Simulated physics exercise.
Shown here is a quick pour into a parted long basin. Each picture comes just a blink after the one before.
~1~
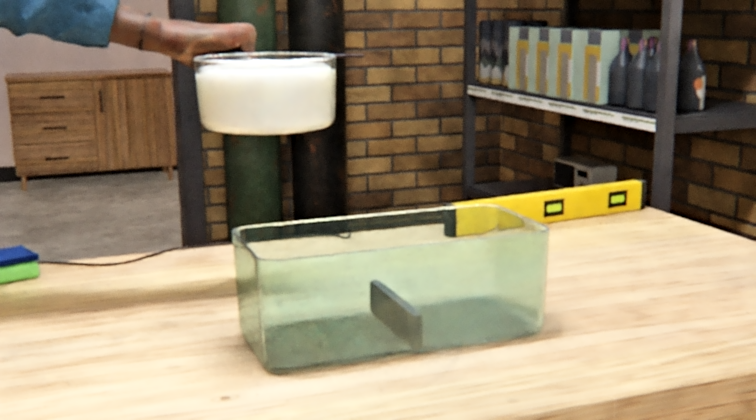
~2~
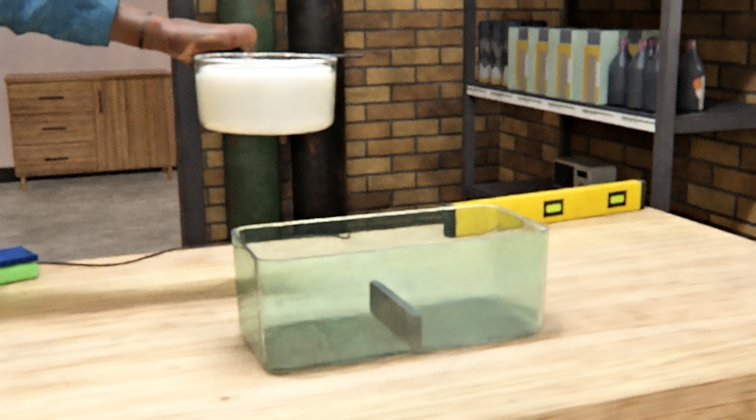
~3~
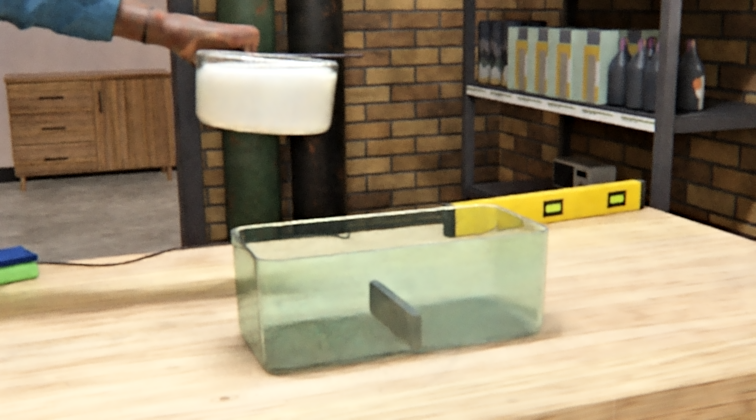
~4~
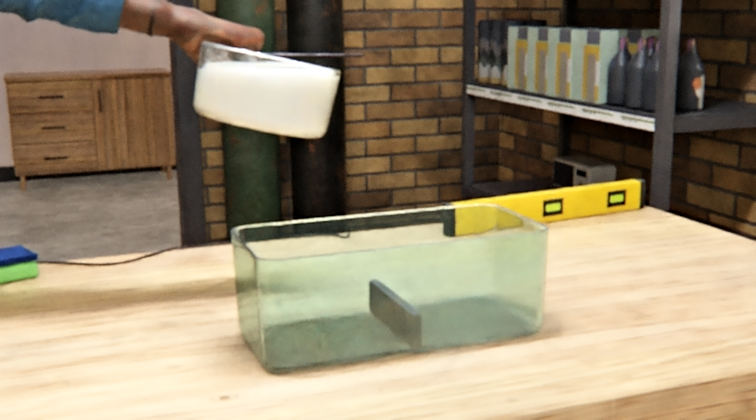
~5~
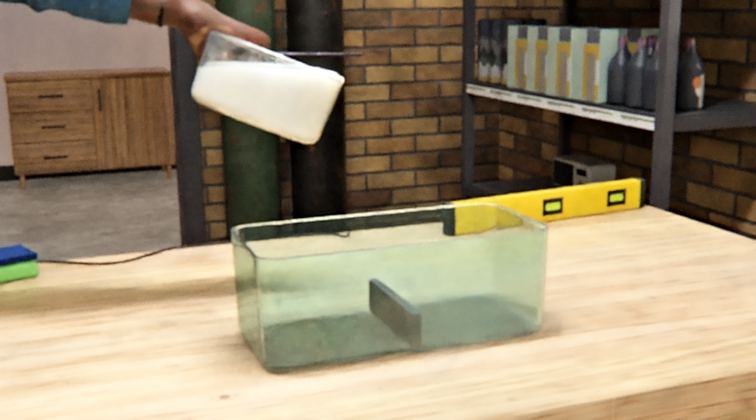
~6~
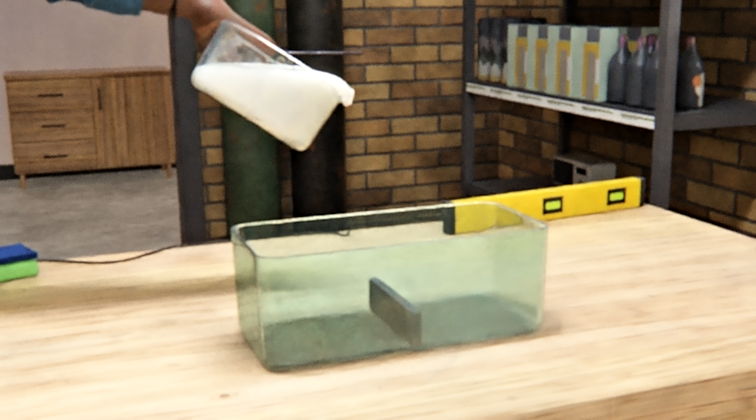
A hand held a clear glass bowl of white milk above a long glass basin with a low divider, then tilted it steadily to the right until the milk bulged over its lip.
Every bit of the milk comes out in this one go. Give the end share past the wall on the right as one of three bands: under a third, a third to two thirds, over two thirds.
The end share is a third to two thirds.
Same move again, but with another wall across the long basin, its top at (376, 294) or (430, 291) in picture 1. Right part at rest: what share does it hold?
65 %, then 10 %.
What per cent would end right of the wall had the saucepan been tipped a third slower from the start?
It comes to 55 per cent or so.
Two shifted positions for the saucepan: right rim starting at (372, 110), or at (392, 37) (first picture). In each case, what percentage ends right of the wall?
65 and 80 in a hundred.
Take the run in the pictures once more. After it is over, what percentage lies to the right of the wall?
Near 40 in a hundred.
A moment on, the saucepan is tipped right over and 20 per cent is still to pour, 11 is left of the wall and 22 right of it.
Next, the saucepan is tipped right over and 3 per cent is still to pour, 49 is left of the wall and 42 right of it.
Then the saucepan is tipped right over and 0 per cent is still to pour, 54 is left of the wall and 41 right of it.
Later the saucepan is tipped right over and 0 per cent is still to pour, 55 is left of the wall and 42 right of it.
In the end 55 per cent lies left of the wall, 42 right of it and 3 outside.
